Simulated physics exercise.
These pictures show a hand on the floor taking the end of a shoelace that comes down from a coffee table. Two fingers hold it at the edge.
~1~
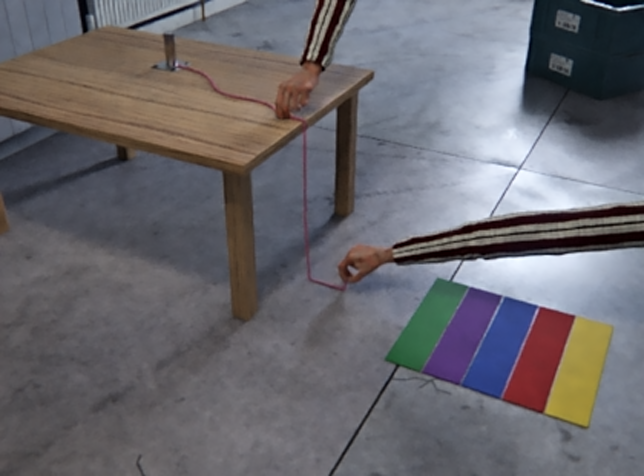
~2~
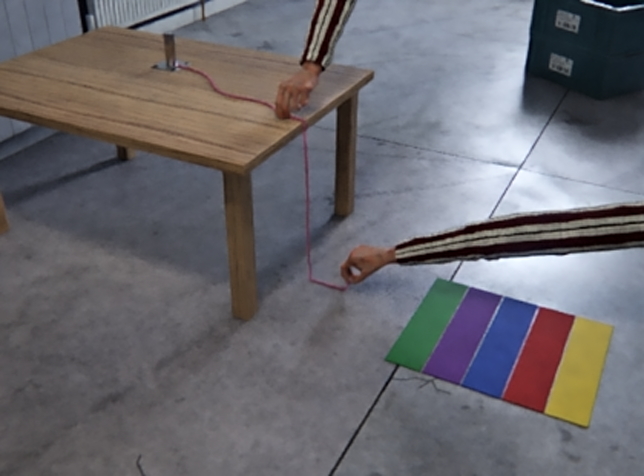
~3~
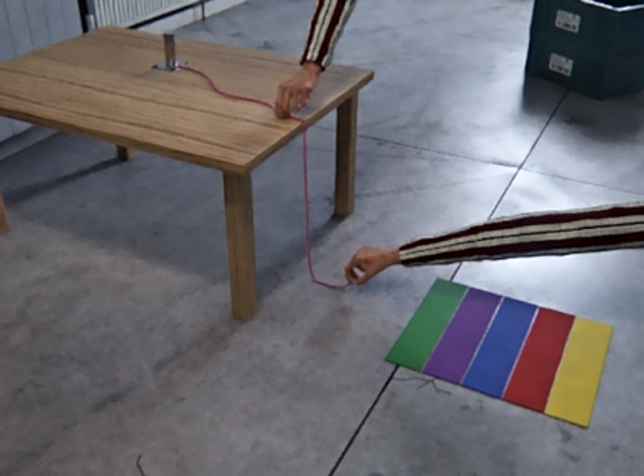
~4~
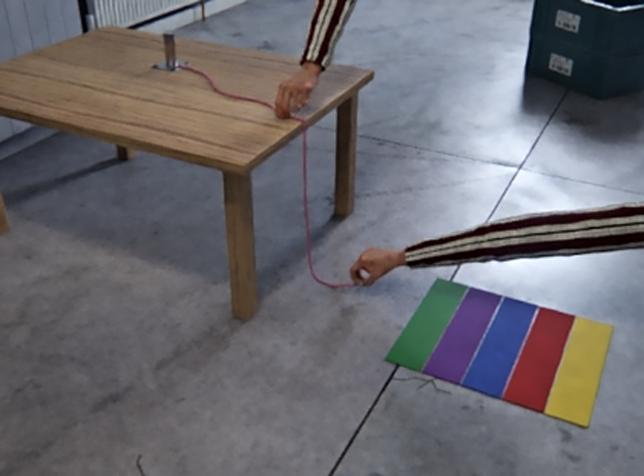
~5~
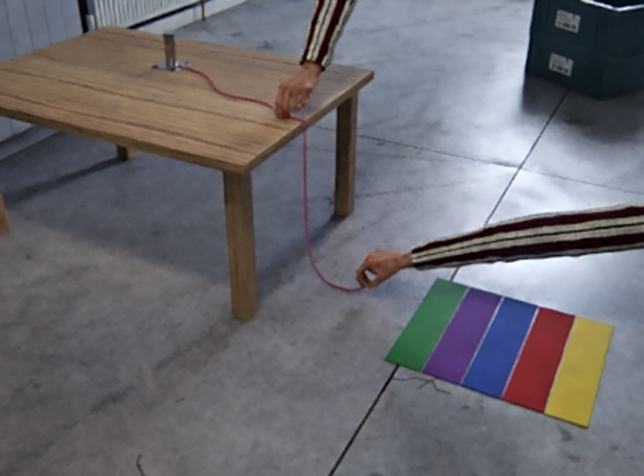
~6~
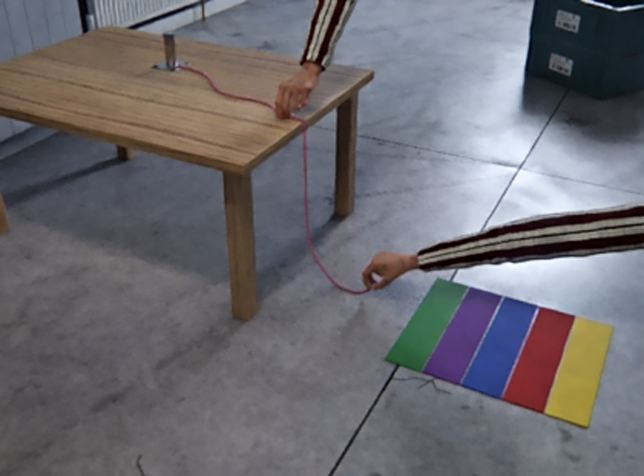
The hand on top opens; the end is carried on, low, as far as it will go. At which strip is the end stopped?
The end stops over the purple strip.
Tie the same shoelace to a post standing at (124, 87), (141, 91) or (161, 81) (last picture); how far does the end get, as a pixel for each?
Try by try, around (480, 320), (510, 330) and (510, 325).
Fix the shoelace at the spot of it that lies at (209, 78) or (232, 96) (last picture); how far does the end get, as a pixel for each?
The places are (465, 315) and (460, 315).
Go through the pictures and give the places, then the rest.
End (348, 280); green (412, 349); purple (450, 361); blue (489, 373); red (529, 386); yellow (572, 400), in the first picture.
End (351, 280); shoelace through (198, 72) (222, 93) (273, 108) (305, 146) (308, 210) (310, 270), in the second picture.
End (354, 282), in the third picture.
End (360, 283); shoelace through (198, 72) (222, 93) (273, 108) (305, 146) (306, 209) (312, 271), in the fourth picture.
End (366, 285), in the fifth picture.
End (372, 287); shoelace through (198, 72) (222, 93) (273, 108) (305, 146) (306, 209) (325, 272), in the sixth picture.
Soon after, end near (407, 297); short of the strips.
After that, end near (445, 308); over green.
At the stop, end near (468, 315); over purple. It gets as far as the purple strip.
